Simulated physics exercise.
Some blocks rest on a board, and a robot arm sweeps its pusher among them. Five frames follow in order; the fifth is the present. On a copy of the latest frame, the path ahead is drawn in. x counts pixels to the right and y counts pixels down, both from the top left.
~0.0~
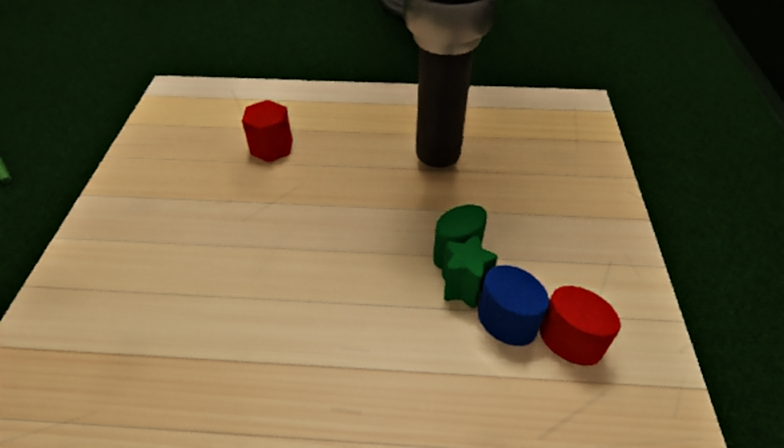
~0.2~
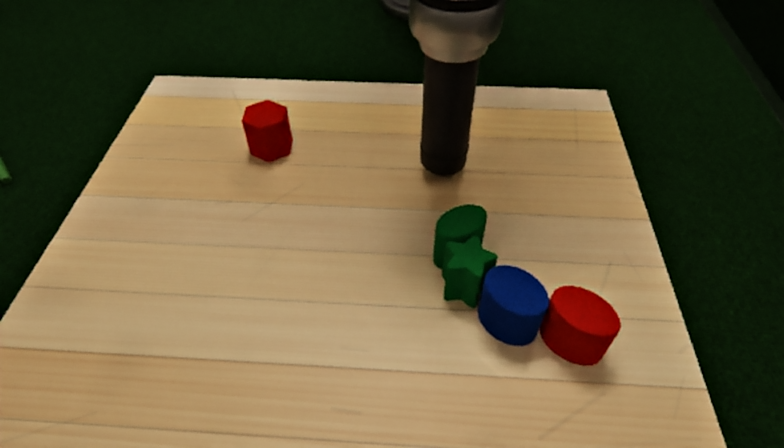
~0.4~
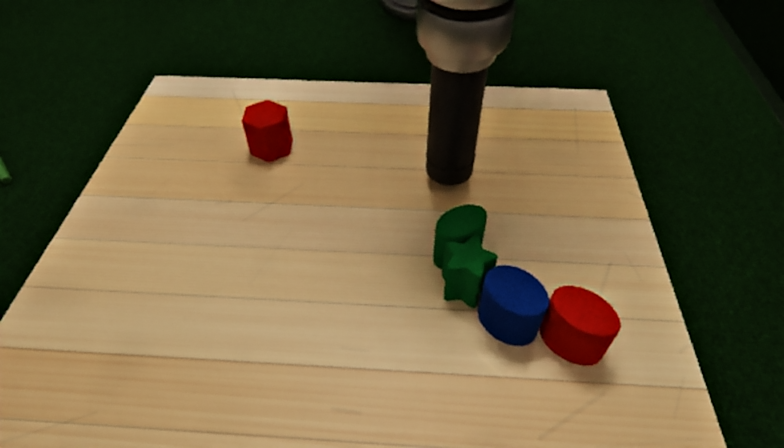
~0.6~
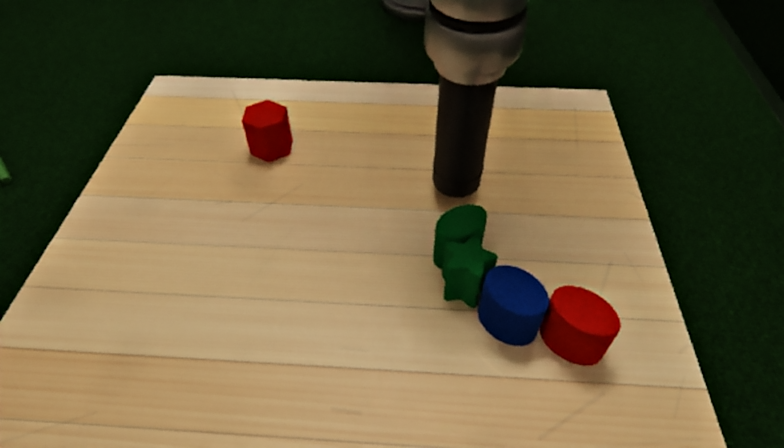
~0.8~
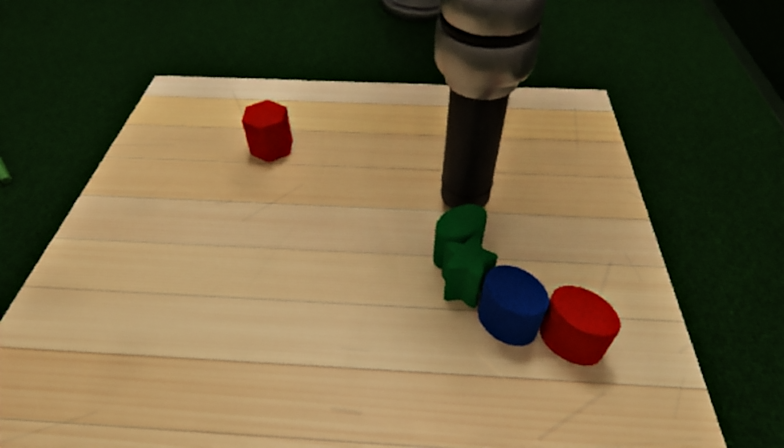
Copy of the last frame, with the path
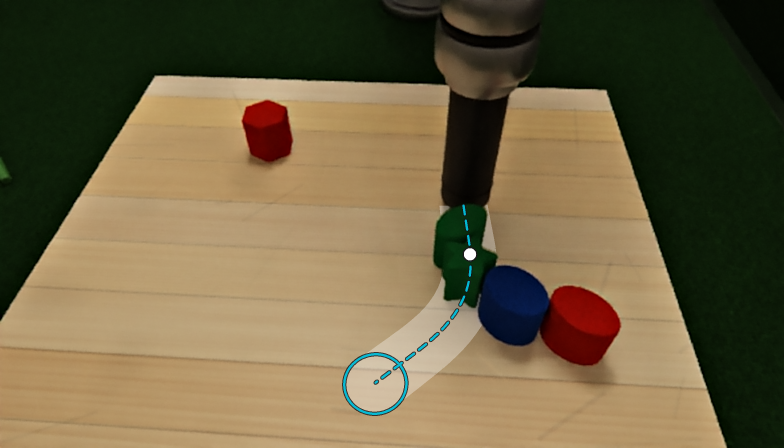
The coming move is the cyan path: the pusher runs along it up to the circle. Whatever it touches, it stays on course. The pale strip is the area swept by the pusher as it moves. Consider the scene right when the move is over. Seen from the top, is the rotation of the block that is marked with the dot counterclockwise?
Final answer: Yes.
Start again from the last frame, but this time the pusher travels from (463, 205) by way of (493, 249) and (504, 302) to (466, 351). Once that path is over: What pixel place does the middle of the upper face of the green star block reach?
I'd say the green star block ends with its top centre at (428, 292).
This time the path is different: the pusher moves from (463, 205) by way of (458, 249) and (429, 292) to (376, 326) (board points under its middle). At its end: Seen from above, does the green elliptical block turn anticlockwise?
Going by the path, no.
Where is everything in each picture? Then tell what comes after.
The first picture shows tip of the pusher at (438, 153), middles of tops, green elliptical block at (462, 219), green star block at (470, 254), blue elliptical block at (517, 289), red elliptical block at (586, 309).
The second picture shows pusher at (443, 161), nothing pushed.
The third picture shows pusher at (449, 170), nothing pushed.
The fourth picture shows pusher at (456, 182), nothing pushed.
The fifth picture shows pusher at (465, 195), green elliptical block at (462, 219), green star block at (470, 254), blue elliptical block at (517, 289), red elliptical block at (586, 309).
The line goes from (463, 205) by way of (471, 264) and (443, 328) to (375, 383); the dot is on the green star block.
The first path, step by step. One third of the way, pusher at (472, 255); green elliptical block at (441, 255), turned 85° clockwise; green star block at (458, 294), turned 60° anticlockwise; blue elliptical block at (519, 295).
Two thirds of the way, pusher at (444, 320); green elliptical block at (399, 279); green star block at (427, 342), turned 105° anticlockwise; blue elliptical block at (521, 309), turned 40° anticlockwise.
At the end, pusher at (375, 375); green elliptical block at (395, 278), turned 160° clockwise; green star block at (384, 411), turned 140° anticlockwise; blue elliptical block at (521, 309), turned 40° anticlockwise; red elliptical block unmoved.
